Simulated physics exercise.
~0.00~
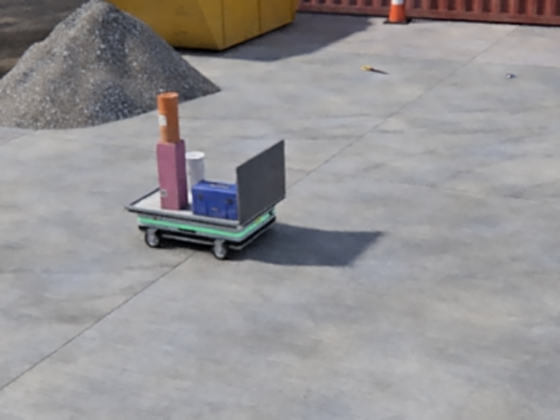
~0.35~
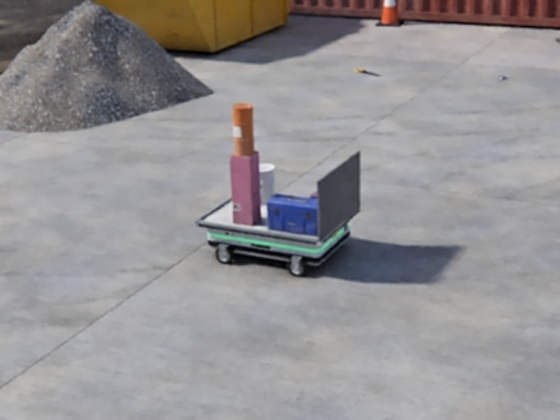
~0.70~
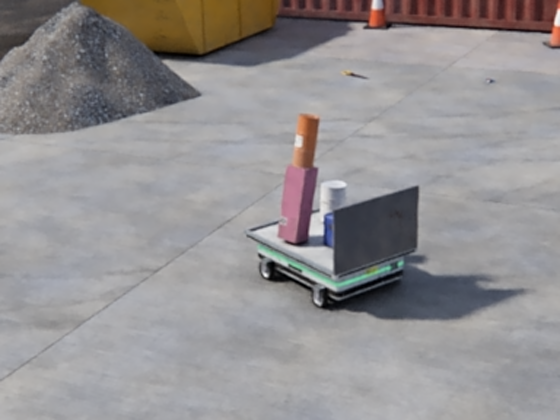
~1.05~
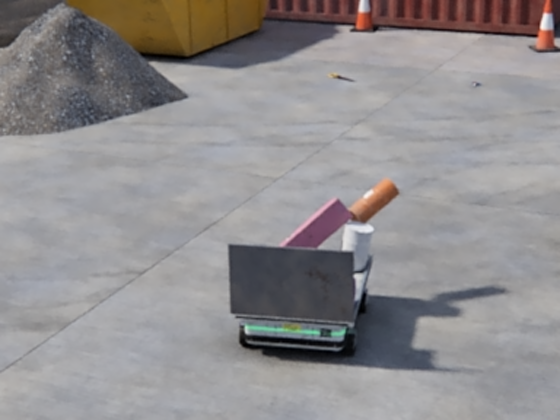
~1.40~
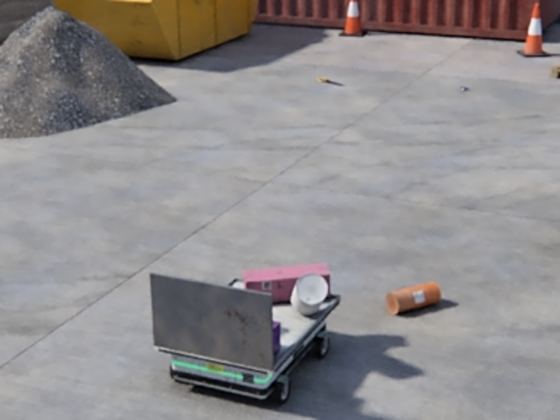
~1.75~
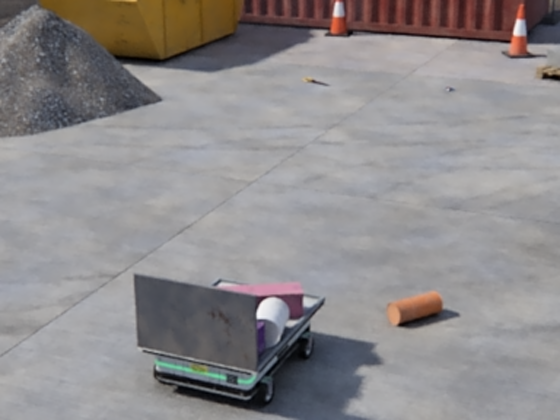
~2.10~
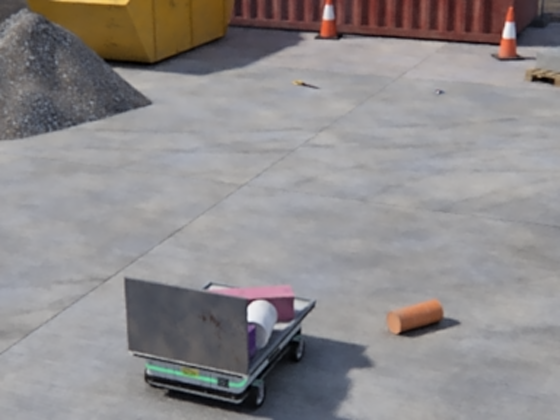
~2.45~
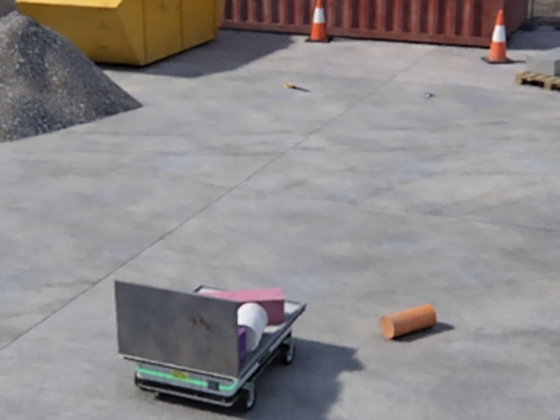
On a sunlit concrete yard with a gravel pile, a yellow skip and traffic cones behind, a low robot cart rolls to the right carrying a blue toolbox, a white canister and an orange canister above a pink box. As it curves toward the viewer, the pink box and orange canister lean. The cart swings around to the left, and the orange canister topples off the deck onto the concrete. The pink box and white canister tip over on board. The cart stops with those two lying behind its dark board, the orange canister on the ground to the right.
